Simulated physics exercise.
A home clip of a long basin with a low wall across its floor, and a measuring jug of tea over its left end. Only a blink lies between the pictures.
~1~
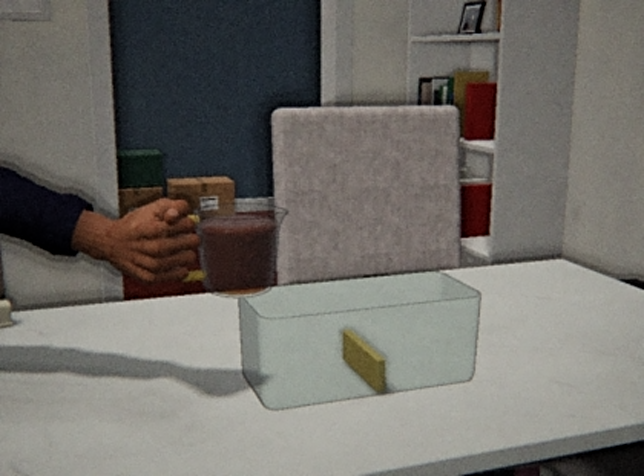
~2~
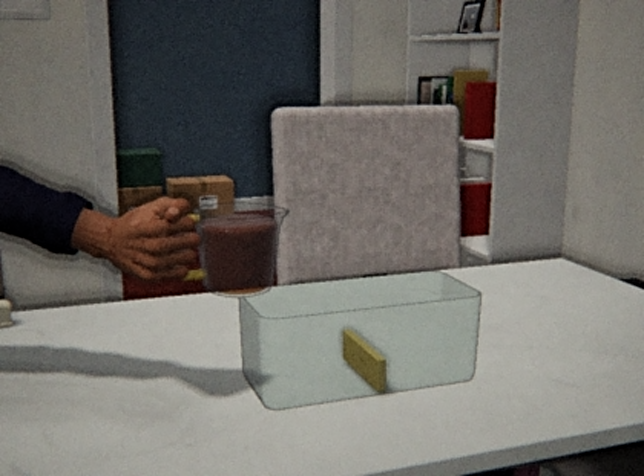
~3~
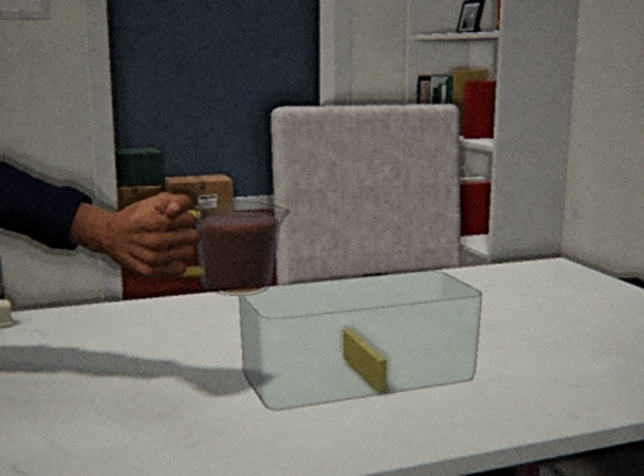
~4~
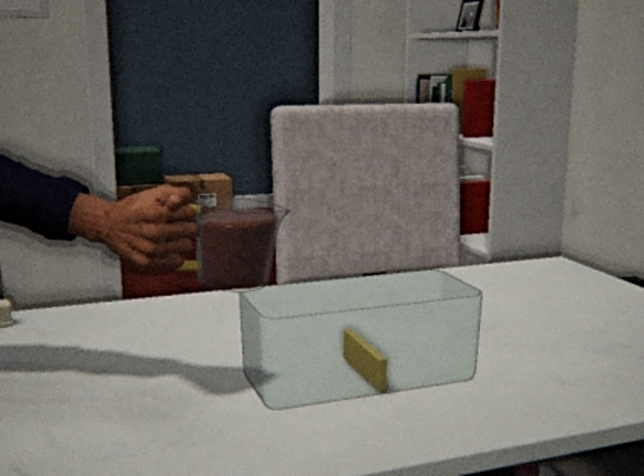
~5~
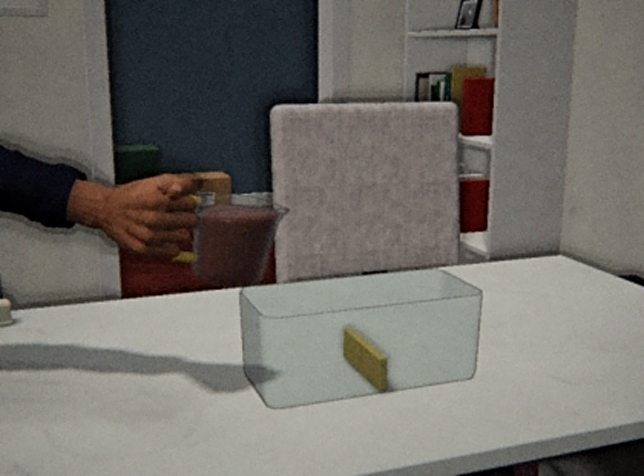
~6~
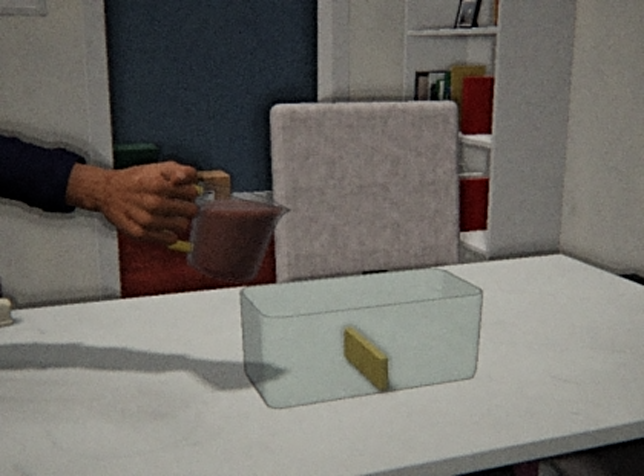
At a white table, a hand held a glass jug of brownish-red tea above the left end of a long clear basin with a low yellow wall inside, then gradually tilted it to the right.
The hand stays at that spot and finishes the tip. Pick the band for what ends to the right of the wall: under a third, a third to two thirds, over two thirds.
The share right of the wall is from a third to two thirds.
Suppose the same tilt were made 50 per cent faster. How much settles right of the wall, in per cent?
Roughly 65 in a hundred.
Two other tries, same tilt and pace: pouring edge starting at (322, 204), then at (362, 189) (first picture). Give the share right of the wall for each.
First some 95, then 65 per cent.
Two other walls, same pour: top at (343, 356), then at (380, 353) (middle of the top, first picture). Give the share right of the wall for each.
The first gives 85 %, the second 20 %.
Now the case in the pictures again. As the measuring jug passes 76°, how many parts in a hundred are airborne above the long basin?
It comes to 25 per cent or so.
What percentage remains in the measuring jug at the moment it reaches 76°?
Roughly 65 in a hundred.
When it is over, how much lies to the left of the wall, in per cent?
It comes to 50 per cent or so.
A moment on, the measuring jug is tipped on its side and 65 per cent is still to pour, 10 is left of the wall and 0 right of it.
Next, the measuring jug is tipped right over and 8 per cent is still to pour, 38 is left of the wall and 33 right of it.
Then the measuring jug is tipped right over and 0 per cent is still to pour, 51 is left of the wall and 48 right of it.
Later the measuring jug is tipped right over and 0 per cent is still to pour, 51 is left of the wall and 48 right of it.
Finally, 51 per cent lies left of the wall, 48 right of it and 1 outside.
